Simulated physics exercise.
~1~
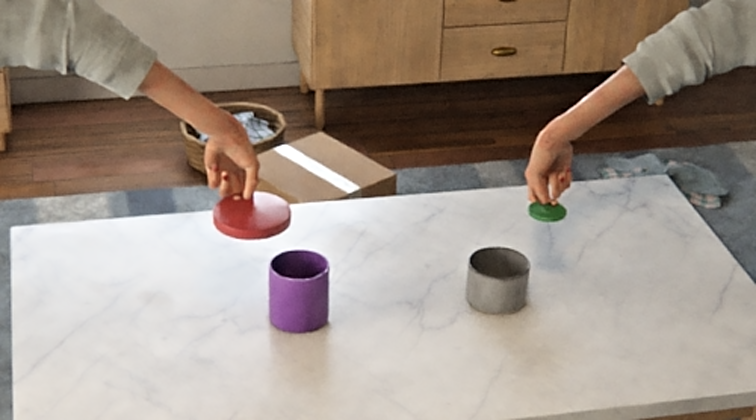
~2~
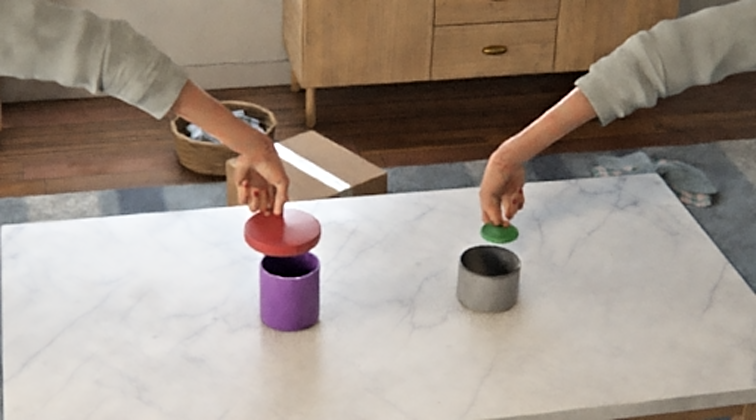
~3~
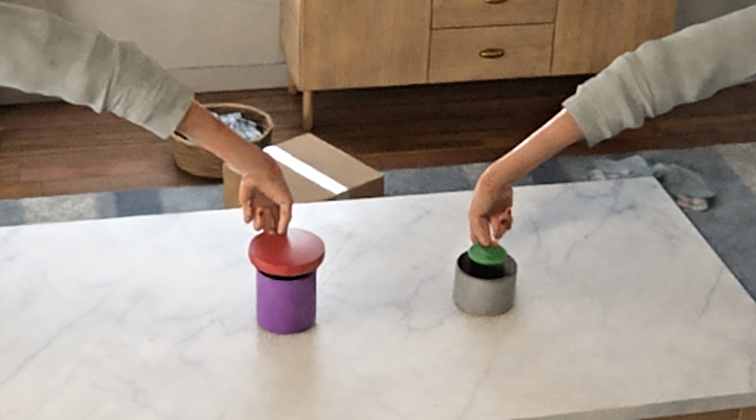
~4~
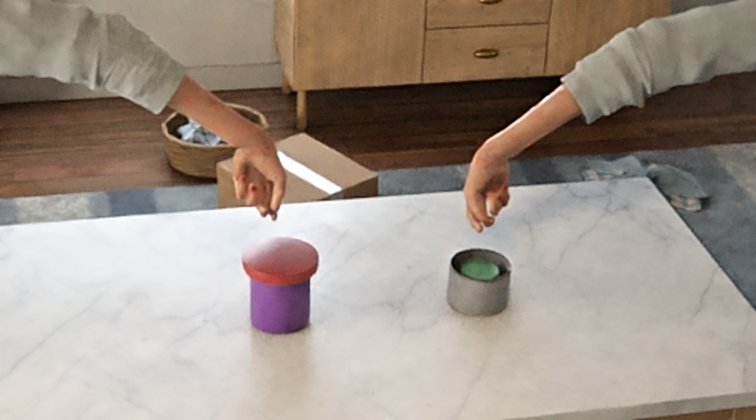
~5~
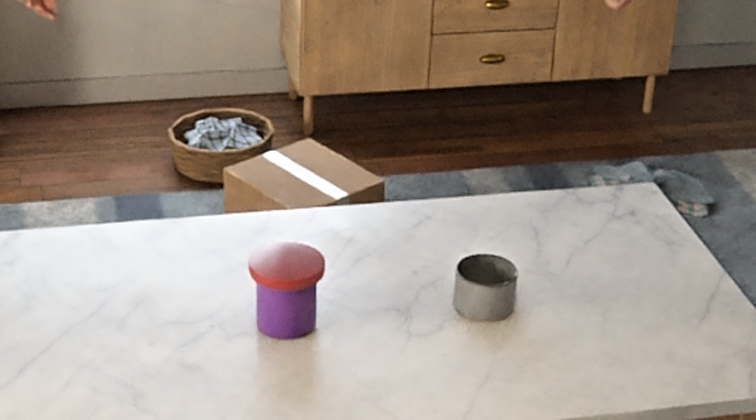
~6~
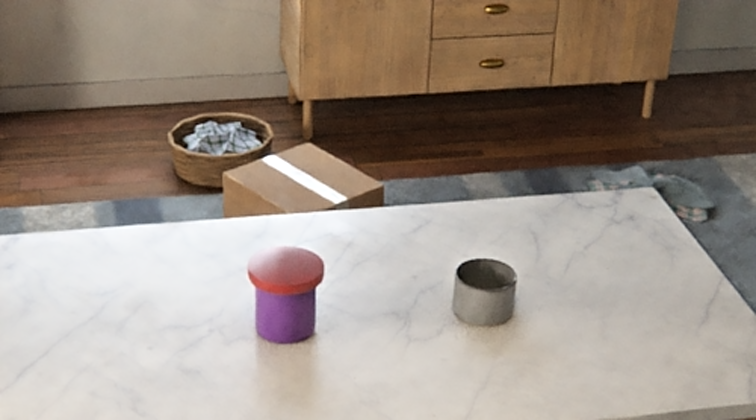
Red coaster and small green lid being lowered by two hands, the coaster settling atop the purple mug, the lid dropping inside the gray one.
